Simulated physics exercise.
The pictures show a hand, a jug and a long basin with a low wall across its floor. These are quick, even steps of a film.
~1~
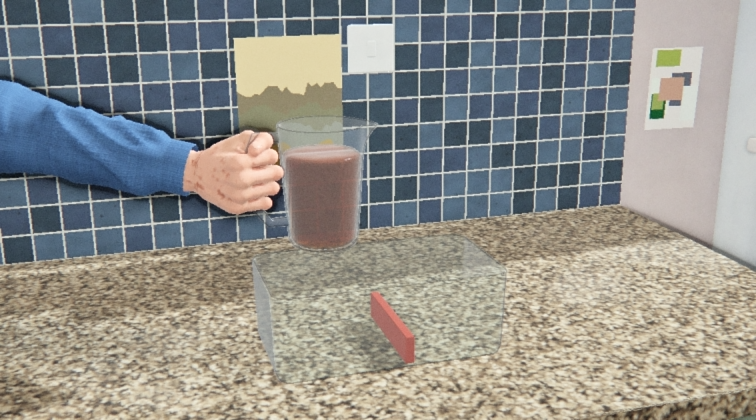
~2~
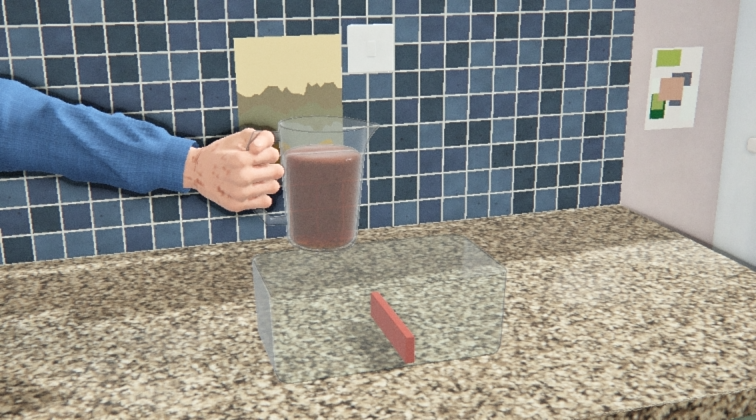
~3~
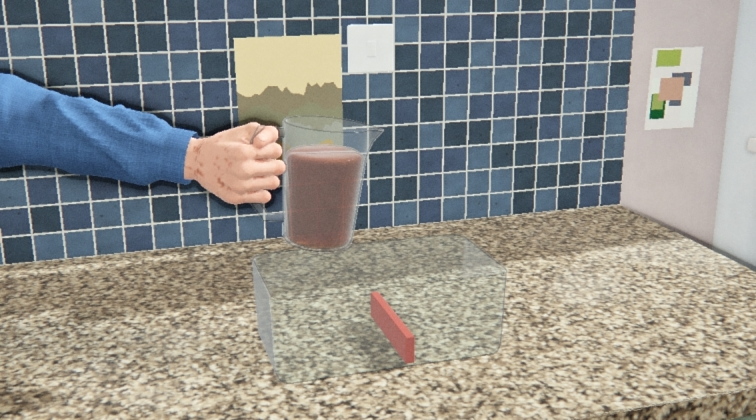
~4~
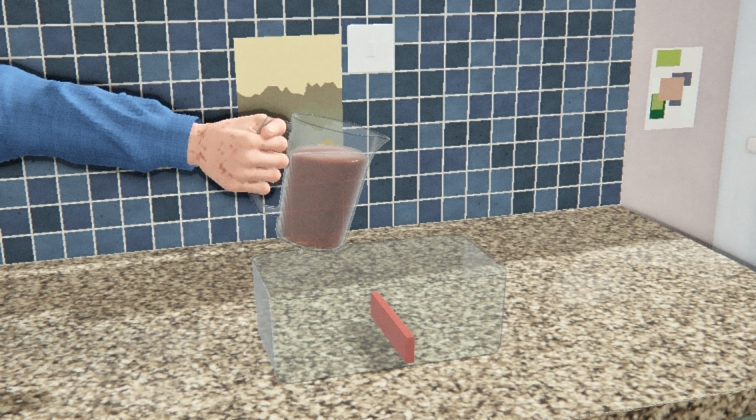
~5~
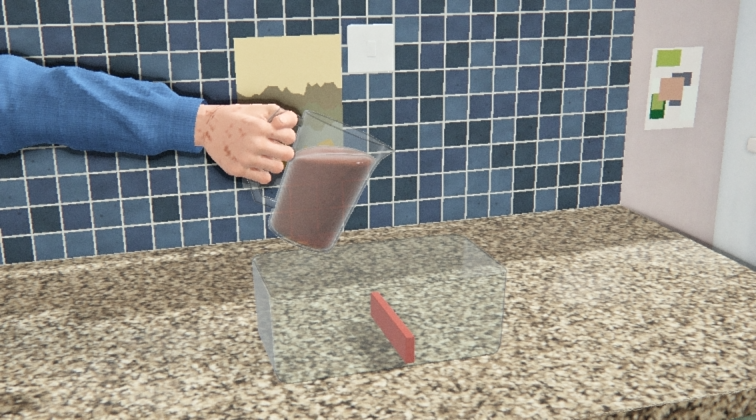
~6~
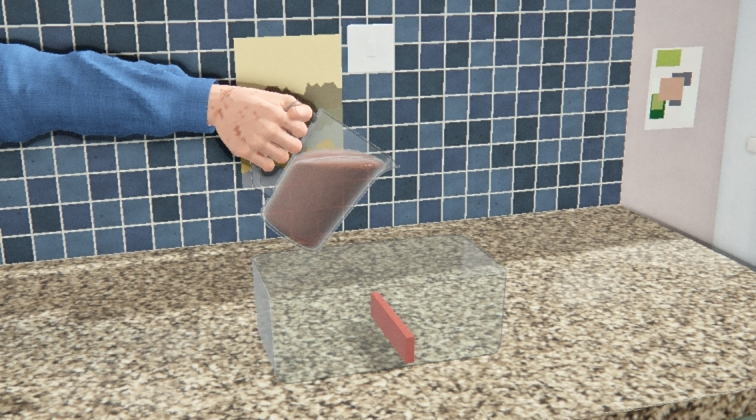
The video shows a hand gripping a clear jug of brownish-red tea above a long transparent basin with a low red wall across its floor; the hand tilts the jug rightward, slightly at first, then more steeply.
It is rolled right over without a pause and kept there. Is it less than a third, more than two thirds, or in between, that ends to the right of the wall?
The share right of the wall is over two thirds.
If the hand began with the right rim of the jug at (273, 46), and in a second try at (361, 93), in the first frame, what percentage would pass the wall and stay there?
First some 10, then 90 per cent.
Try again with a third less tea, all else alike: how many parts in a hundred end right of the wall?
About 90 per cent.
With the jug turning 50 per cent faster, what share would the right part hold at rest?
About 85 per cent.
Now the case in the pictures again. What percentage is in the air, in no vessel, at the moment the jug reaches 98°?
About 15 per cent.
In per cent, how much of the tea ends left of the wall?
Close to 10 per cent.
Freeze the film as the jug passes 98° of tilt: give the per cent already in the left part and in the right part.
Left: 0 %. Right: 20 %.
A moment on, the jug is tipped on its side and 65 per cent is still to pour, 0 is left of the wall and 18 right of it.
Next, the jug is tipped right over and 15 per cent is still to pour, 4 is left of the wall and 69 right of it.
Then the jug is tipped right over and 1 per cent is still to pour, 6 is left of the wall and 89 right of it.
Later the jug is tipped right over and 0 per cent is still to pour, 8 is left of the wall and 89 right of it.
At rest 8 per cent lies left of the wall, 89 right of it and 3 outside.
